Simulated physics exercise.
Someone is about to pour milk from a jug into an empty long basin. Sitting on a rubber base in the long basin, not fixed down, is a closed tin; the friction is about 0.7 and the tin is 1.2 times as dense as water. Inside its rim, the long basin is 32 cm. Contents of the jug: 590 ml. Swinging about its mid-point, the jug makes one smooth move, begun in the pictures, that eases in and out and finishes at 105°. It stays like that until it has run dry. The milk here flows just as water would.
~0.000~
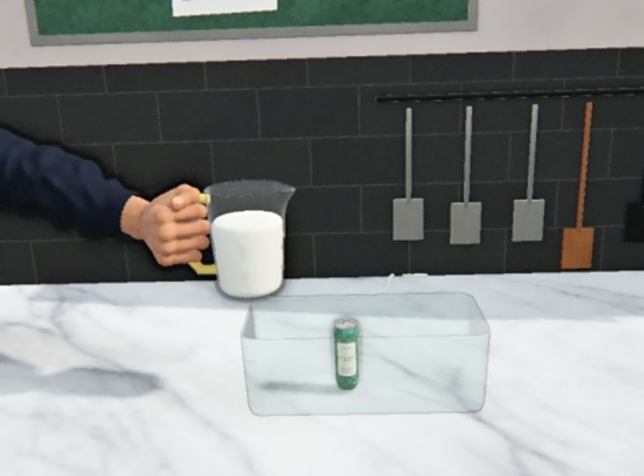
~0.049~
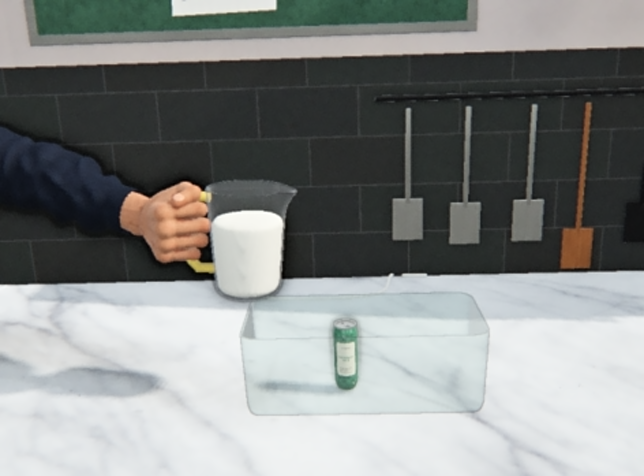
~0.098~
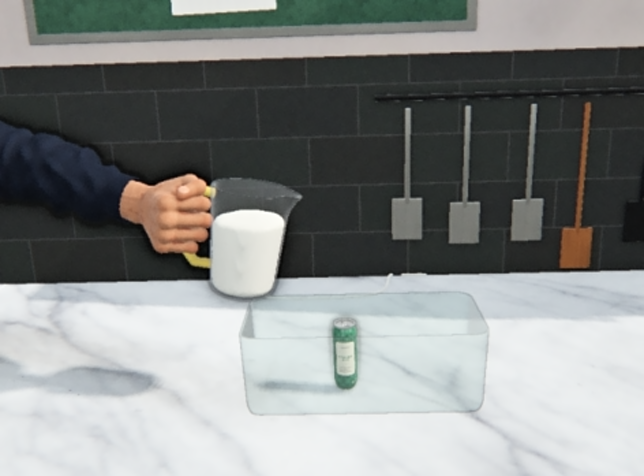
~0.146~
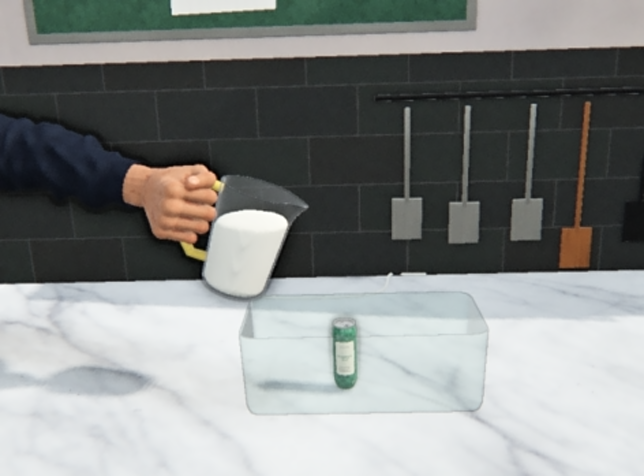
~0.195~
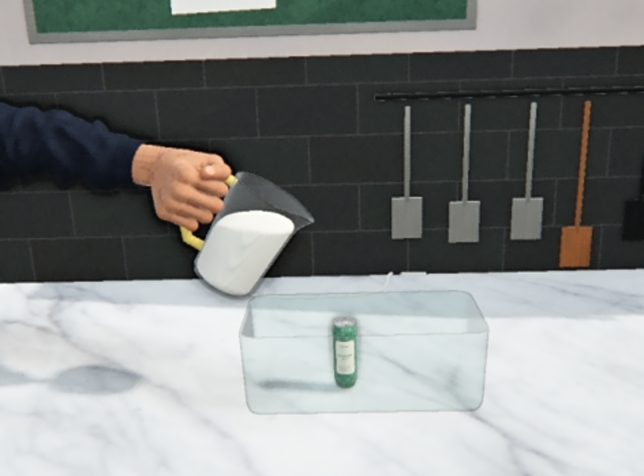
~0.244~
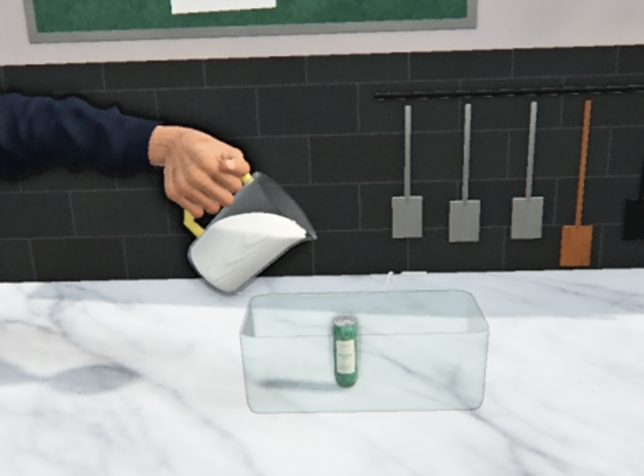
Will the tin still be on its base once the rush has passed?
No, it gets tipped over.
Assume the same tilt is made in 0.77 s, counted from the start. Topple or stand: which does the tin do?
The tin would overturn.
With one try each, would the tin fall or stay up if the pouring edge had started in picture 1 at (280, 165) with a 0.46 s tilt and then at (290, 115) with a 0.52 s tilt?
The tin overturns the first time and stays vertical the second time.
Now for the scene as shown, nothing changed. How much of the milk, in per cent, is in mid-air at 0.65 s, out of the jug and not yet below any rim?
About 12 per cent.
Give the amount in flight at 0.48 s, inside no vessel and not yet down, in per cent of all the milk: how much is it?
At that moment, about 18 percent.
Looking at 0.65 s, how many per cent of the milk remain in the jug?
What remains is about 18 percent of it all.
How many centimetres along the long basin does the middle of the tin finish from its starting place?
The middle of the tin ends some 7.0 cm along the basin.
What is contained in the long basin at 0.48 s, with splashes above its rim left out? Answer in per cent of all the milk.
Near 20 in a hundred.
By 0.48 s the tilt is 103° and 61 per cent is still to pour; the tin stands where it began.
By 0.65 s the tilt is 105° and 18 per cent is still to pour; the tin leans 16°.
By 0.83 s the tilt is 105° and 3 per cent is still to pour; the tin lies on its side.
By 1.02 s the tilt is 105° and 0 per cent is still to pour; the tin lies on its side.
At rest the tin lies on its side.
